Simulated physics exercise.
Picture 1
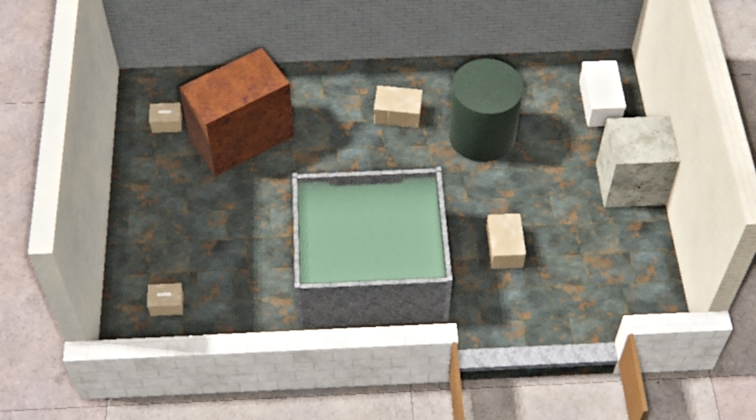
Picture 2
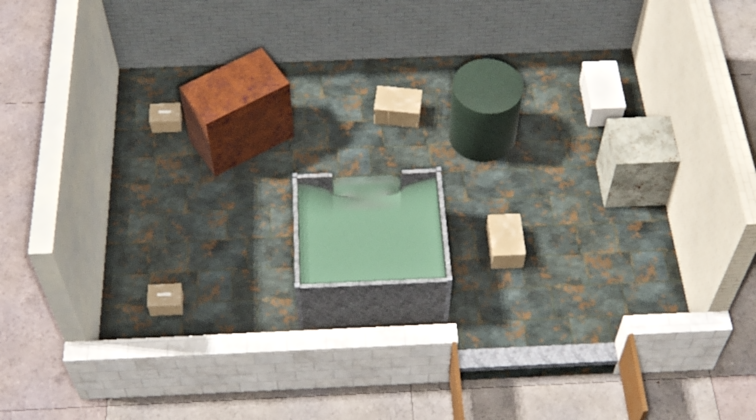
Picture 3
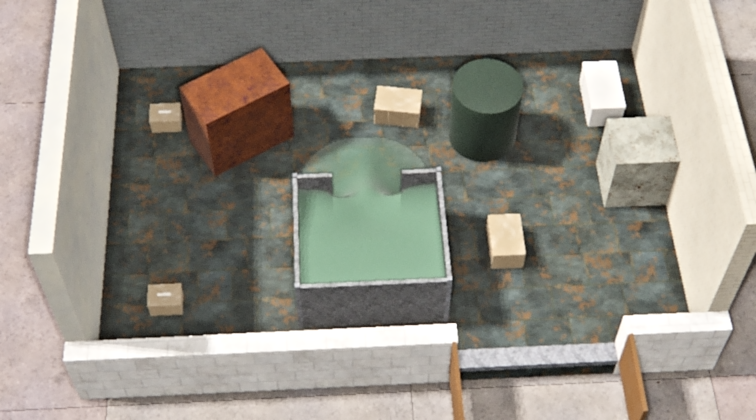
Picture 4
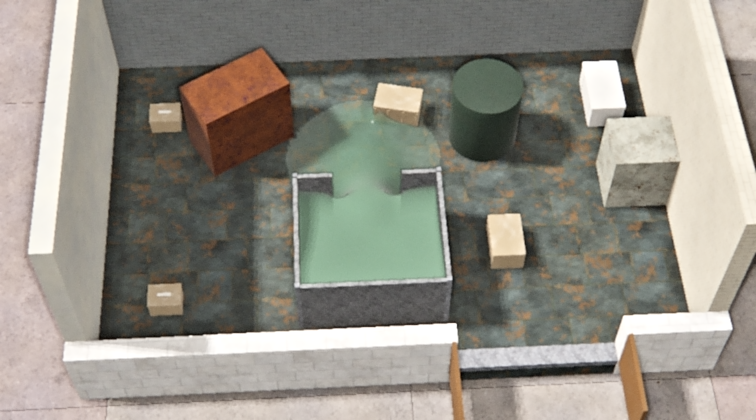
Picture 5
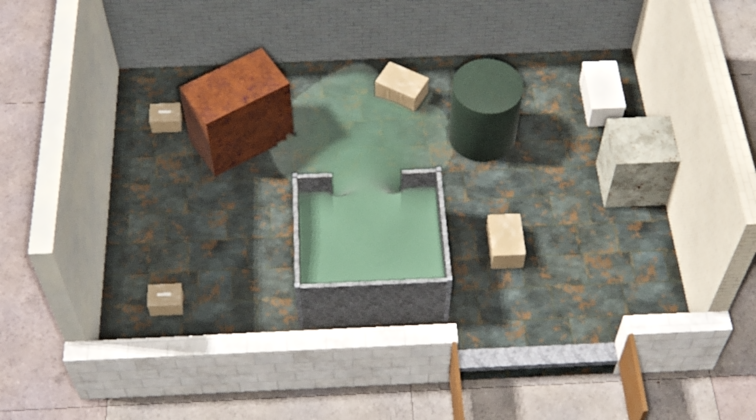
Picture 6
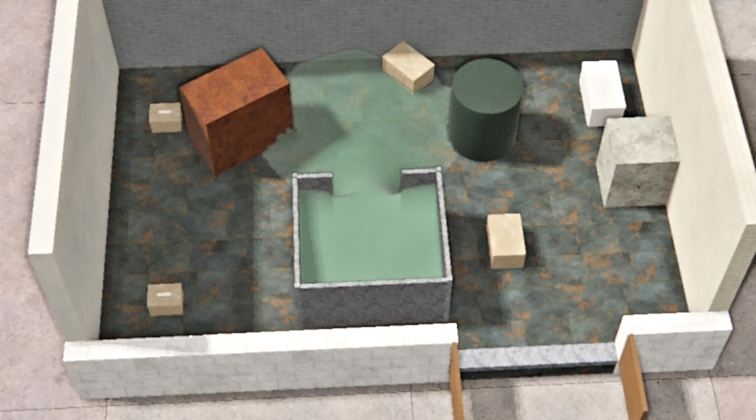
Green water pouring through a gap in a grey tank's back wall, spreading across a walled court and pushing one crate backward.
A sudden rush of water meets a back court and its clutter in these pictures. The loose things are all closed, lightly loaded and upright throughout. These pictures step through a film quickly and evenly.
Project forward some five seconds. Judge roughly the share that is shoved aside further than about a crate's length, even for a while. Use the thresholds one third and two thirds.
I'd put it at two thirds or higher.
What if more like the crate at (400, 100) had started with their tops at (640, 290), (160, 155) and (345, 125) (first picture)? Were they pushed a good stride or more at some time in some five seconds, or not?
Taking them one at a time: Remains close, then gets driven off, then gets driven off.
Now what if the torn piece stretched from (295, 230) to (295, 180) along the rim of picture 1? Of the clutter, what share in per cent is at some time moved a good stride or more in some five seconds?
Roughly 40 percent.
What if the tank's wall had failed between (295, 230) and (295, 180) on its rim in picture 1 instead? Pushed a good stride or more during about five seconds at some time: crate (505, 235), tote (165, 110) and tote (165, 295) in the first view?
In turn: Stayed short, cleared that distance, cleared that distance.
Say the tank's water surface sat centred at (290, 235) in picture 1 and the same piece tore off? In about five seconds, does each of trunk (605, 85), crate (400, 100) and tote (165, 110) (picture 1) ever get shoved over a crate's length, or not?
The first: Travelled far enough; the second: Travelled far enough; the third: Travelled far enough.
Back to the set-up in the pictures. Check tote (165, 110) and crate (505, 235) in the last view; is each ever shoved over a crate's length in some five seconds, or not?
The first: Reaches it. The second: Doesn't reach it.
A moment on, 1 of 5 are well off their spots; 1 afloat.
Next, 1 of 5 are well off their spots; 1 afloat.
Later, 3 of 5 are well off their spots; 3 afloat.
In the end, 4 of 5 are well off their spots, and 4 have been at some point; 4 afloat.
